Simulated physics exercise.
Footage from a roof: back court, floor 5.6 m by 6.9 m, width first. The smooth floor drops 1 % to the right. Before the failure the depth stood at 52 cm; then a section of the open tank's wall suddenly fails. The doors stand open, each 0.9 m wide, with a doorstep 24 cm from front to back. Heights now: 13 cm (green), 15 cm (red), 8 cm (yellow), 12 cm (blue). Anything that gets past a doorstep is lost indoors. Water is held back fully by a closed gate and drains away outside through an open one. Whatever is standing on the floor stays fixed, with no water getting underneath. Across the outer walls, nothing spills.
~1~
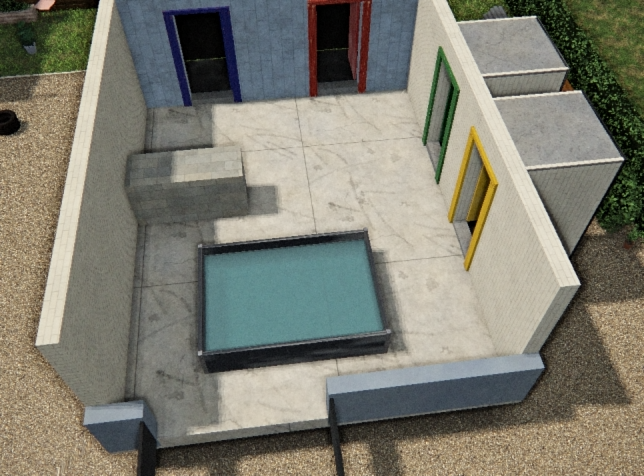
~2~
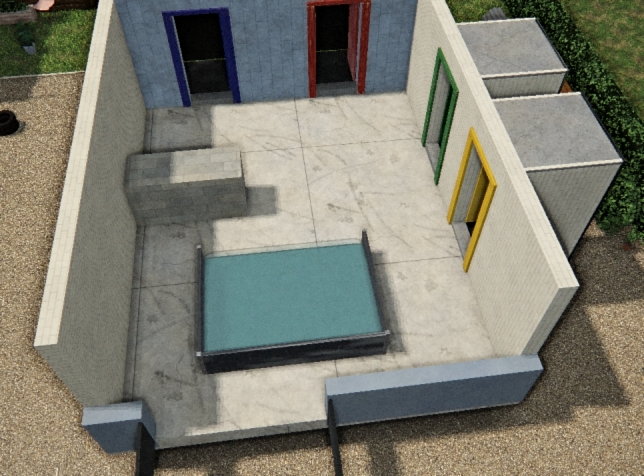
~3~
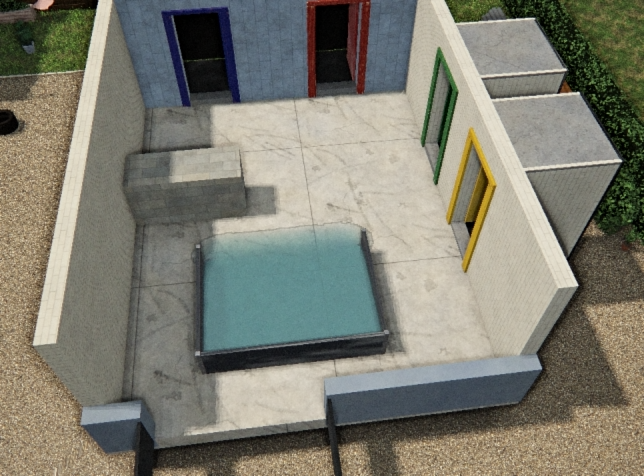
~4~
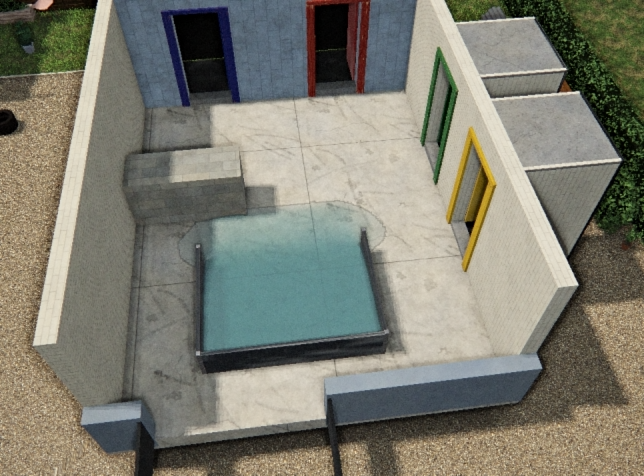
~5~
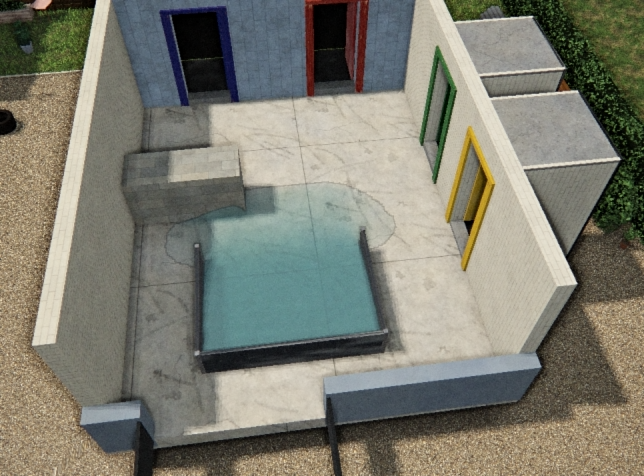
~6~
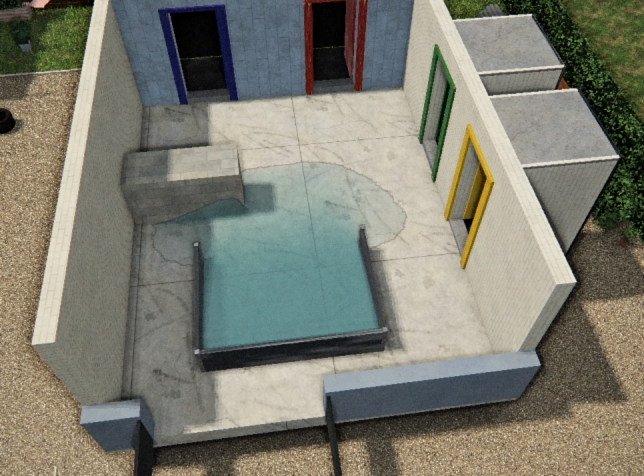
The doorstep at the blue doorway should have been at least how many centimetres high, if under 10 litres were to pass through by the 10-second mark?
At least some 9 cm.
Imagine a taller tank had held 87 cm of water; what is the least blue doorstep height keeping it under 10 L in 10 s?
About 18 centimetres.
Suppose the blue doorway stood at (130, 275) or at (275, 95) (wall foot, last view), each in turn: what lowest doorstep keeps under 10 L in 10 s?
Roughly 11.5 cm, then roughly 23 cm.
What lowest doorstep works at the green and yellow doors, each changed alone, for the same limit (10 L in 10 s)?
You'd want some 13.5 cm at green and some 5.5 cm at yellow.
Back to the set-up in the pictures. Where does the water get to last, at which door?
Answer: Yellow.
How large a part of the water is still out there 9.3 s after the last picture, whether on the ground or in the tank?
Roughly 88 in a hundred.
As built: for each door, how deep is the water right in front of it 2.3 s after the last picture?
Depths in cm - green: 9, red: 23, yellow: 0, blue: 13.
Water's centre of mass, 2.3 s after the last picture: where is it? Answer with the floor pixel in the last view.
The water is centred around (289, 194) in the last picture's pixels.
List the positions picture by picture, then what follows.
In the first picture, still water, 52 cm deep, in the open tank at (290, 290); the blue door at (206, 64) is dry.
In the second picture, the gap is on the far side, the front 0.3 m out at a hidden place; the back of the open tank holds 52 cm.
In the third picture, water pours out on the far side and has run 0.6 m, to (212, 240); about 11 cm deep outside, 52 cm at the back.
In the fourth picture, the front is at (248, 213), 1.2 m from the gap on the far side; 3.5 m2 of floor is wet, 52 cm left at the back.
In the fifth picture, water pours out on the far side and has run 1.6 m, to (252, 193); about 8 cm deep outside, 48 cm at the back.
In the sixth picture, the front is at (299, 166), 2.2 m from the gap on the far side; 6.1 m2 of floor is wet, 44 cm left at the back; the blue door at (202, 62), 4.5 m from the gap, is still 2.3 m from the nearest water.
Then, 0.7 s after the last picture water covers 40 % of the floor, deepest (34 cm) near (237, 225); it has not reached the blue door.
Then, 2.3 s after the last picture water covers 65 % of the floor, deepest (44 cm) near (403, 88); 13 cm at the blue door, 0 litres in over its 12 cm doorstep.
Then, 9.3 s after the last picture water covers 95 % of the floor, deepest (14 cm) near (487, 335); 9 cm at the blue door, 2 litres in over its 12 cm doorstep.
At the blue door as built, the water peaked near 13 cm, 2.3 s after the last picture.
With a doorstep of 7.5 cm, 21 litres would have come in within the 10 s; with 10 cm, 6 litres. So under 10 litres takes about 9 cm.
